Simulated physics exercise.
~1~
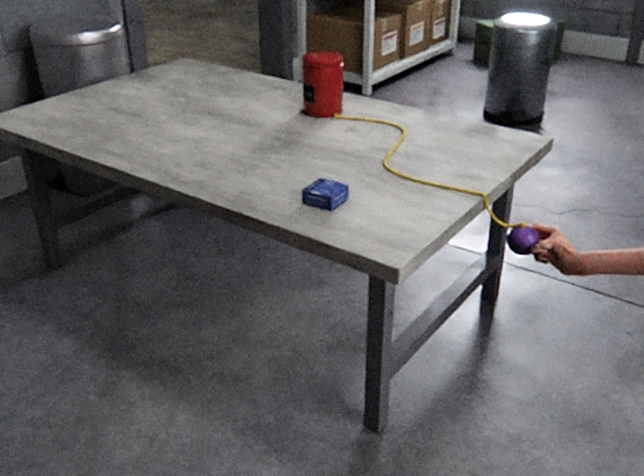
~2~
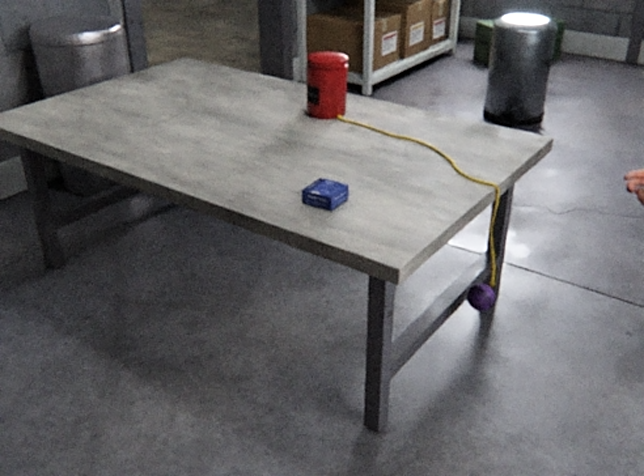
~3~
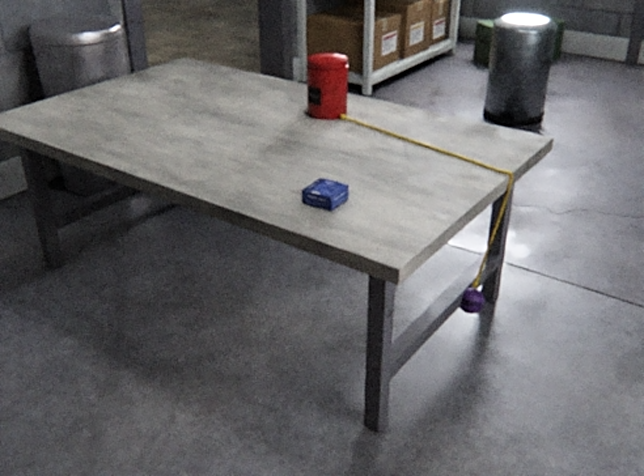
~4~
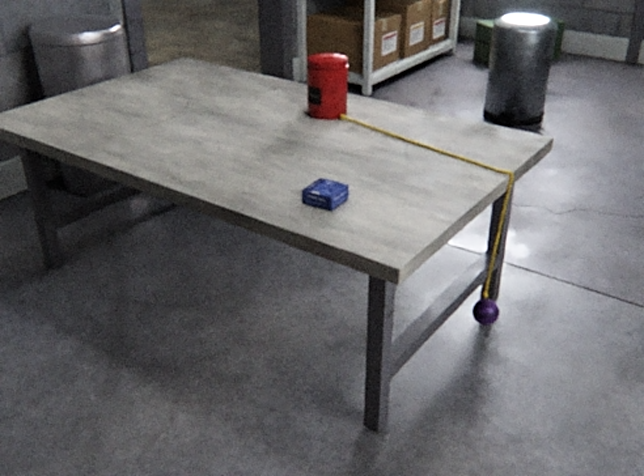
A purple ball tied by a yellow string to a red canister on a workbench was let go by a hand, dropped and swung beneath the table's edge, and ended up dangling above the floor, while the canister shifted slightly and the blue box stayed put.
